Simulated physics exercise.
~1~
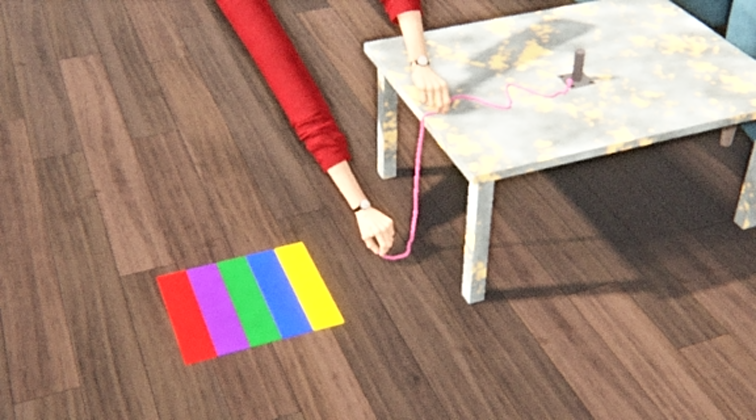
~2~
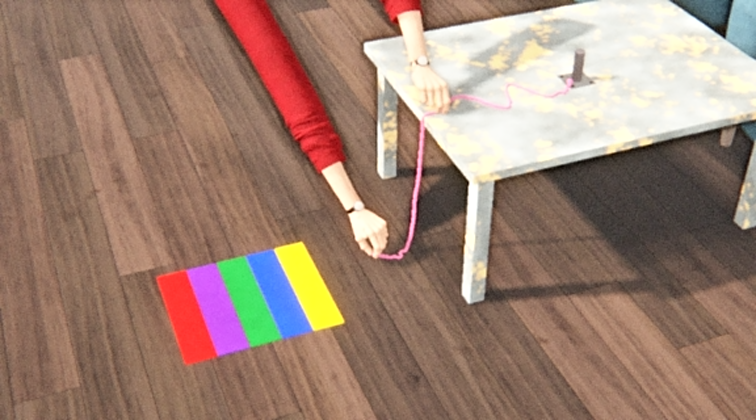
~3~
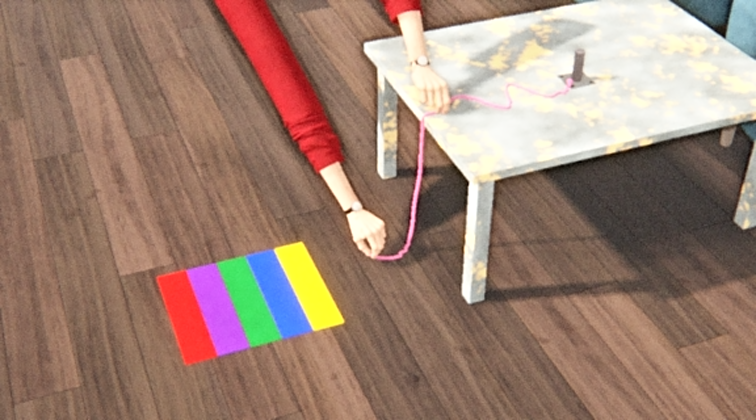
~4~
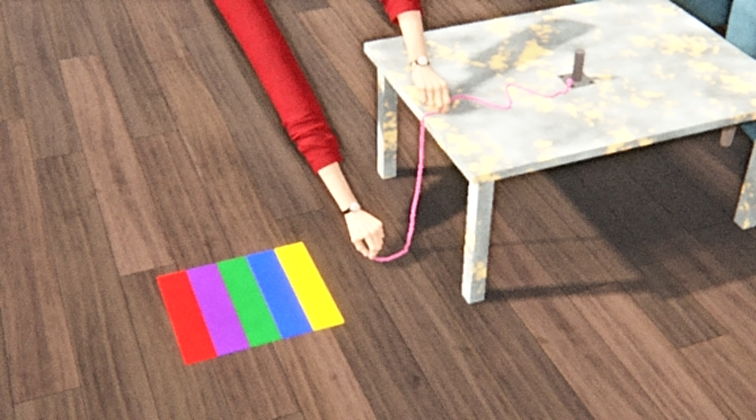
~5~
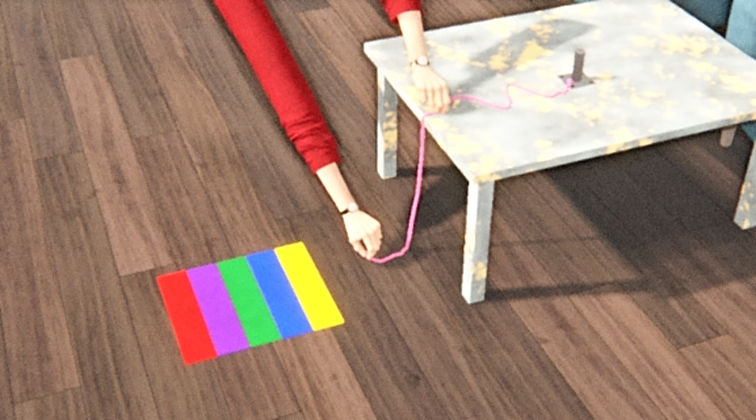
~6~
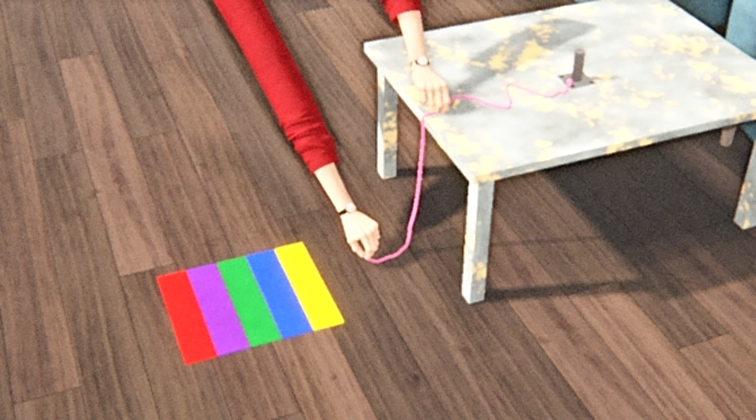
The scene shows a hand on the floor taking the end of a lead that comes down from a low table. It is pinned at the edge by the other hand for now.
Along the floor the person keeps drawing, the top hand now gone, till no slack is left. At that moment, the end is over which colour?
Over red.
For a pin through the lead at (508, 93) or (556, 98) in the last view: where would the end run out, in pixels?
About (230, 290) and (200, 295).
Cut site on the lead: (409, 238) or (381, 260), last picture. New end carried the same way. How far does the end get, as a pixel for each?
In order, roughly (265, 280) and (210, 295).
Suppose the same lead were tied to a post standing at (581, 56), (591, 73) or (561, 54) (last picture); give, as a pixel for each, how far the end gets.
In pixels, the answers are (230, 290), (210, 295) and (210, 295).
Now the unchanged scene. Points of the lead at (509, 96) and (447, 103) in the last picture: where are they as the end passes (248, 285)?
First mark (470, 105), second mark (410, 156).
A little later, end near (248, 285); over green.
Next, end near (208, 295); over purple.
When it is tight, end near (183, 301); over red. Over red.
